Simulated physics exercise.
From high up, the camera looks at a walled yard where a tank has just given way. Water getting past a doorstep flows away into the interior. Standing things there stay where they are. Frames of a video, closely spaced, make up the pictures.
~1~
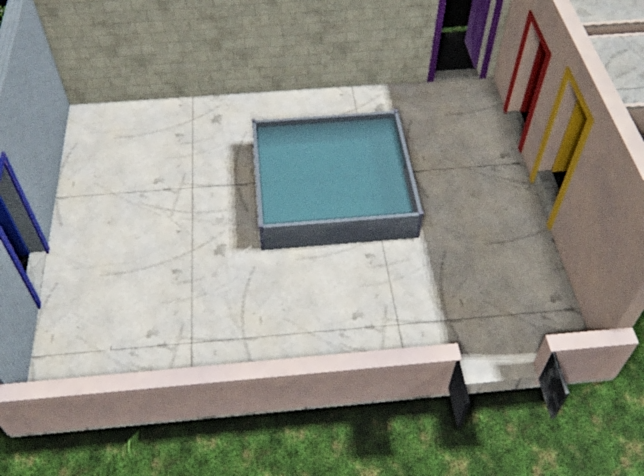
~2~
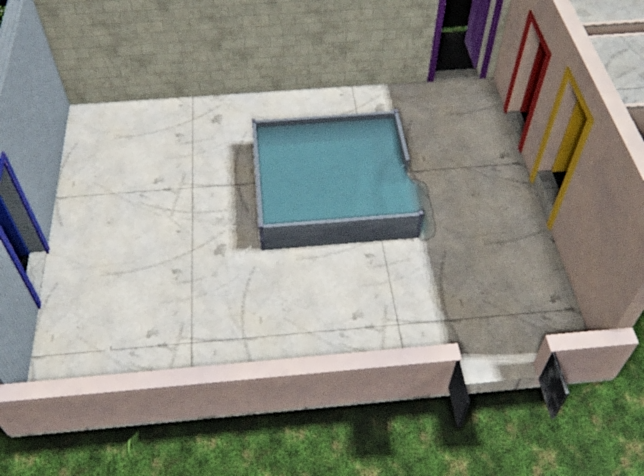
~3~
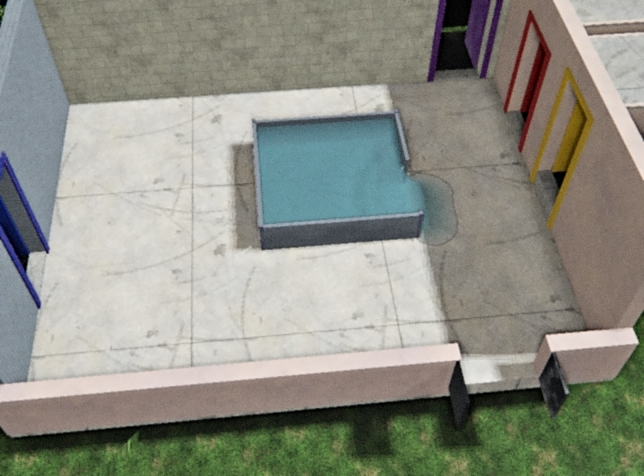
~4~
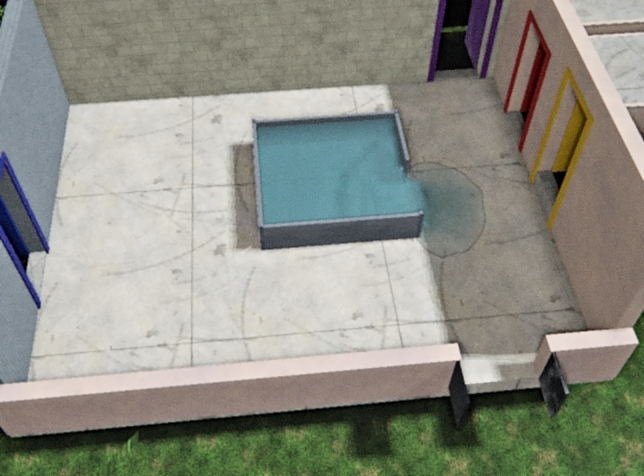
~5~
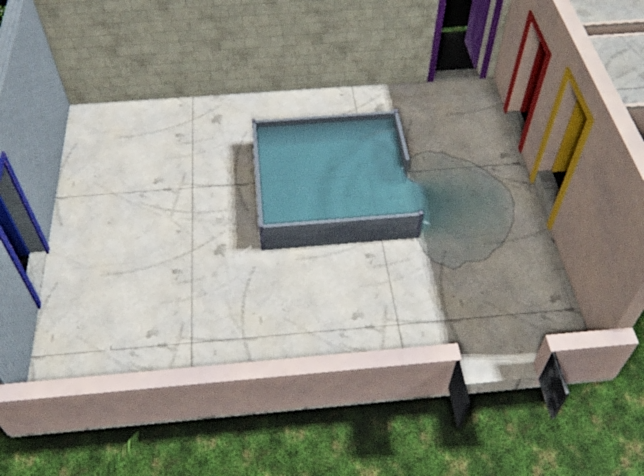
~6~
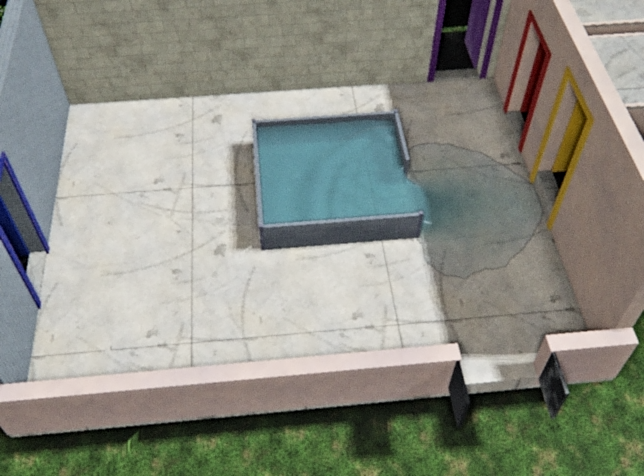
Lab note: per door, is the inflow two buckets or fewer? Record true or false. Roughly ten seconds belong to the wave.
Red door false; yellow door true; blue door true; purple door false.
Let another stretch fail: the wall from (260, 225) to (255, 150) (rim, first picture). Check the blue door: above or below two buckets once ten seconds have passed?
Blue exceeds the limit.
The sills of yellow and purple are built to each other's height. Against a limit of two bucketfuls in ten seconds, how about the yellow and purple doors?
Result - yellow door: Clears the threshold; purple door: Misses the threshold.
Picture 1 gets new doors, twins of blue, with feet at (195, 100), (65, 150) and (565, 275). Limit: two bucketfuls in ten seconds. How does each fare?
Log: Door one misses the mark; door two misses the mark; door three beats the mark.
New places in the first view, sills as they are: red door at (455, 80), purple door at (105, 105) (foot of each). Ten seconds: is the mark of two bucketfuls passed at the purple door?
My reading: Purple door stays within the limit.
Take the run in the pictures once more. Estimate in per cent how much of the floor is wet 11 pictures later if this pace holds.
That works out at 20 %.
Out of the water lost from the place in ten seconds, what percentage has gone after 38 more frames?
Close to 60 per cent, I'd say.
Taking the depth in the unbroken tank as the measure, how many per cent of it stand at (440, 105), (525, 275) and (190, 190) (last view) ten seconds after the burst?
About 12 per cent, then 16 per cent, then 2 per cent.
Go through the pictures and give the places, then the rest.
The open tank at (333, 169) is whole and still, in the first frame.
Water pours out at (410, 201) and has run to (428, 235), in the second frame.
The front is at (440, 183), out from the gap at (409, 203), in the third frame.
Water pours out at (409, 203) and has run to (474, 188), in the fourth frame.
Water pours out at (409, 203) and has run to (504, 192), in the fifth frame.
The front is at (539, 200), out from the gap at (409, 203), in the sixth frame.
A moment on, water covers 15 % of the floor; the red door wet at the sill, nothing in, the yellow door wet at the sill, nothing in, the blue door not reached, the purple door not reached.
Next, water covers 20 % of the floor; the red door under two buckets in, the yellow door wet at the sill, nothing in, the blue door not reached, the purple door not reached.
Then, water covers 30 % of the floor; the red door over two buckets in, the yellow door wet at the sill, nothing in, the blue door not reached, the purple door over two buckets in.
Later, water covers 55 % of the floor; the red door over two buckets in, the yellow door wet at the sill, nothing in, the blue door not reached, the purple door far over two buckets in.
In the end, water covers 85 % of the floor; the red door over two buckets in, the yellow door wet at the sill, nothing in, the blue door wet at the sill, nothing in, the purple door far over two buckets in.
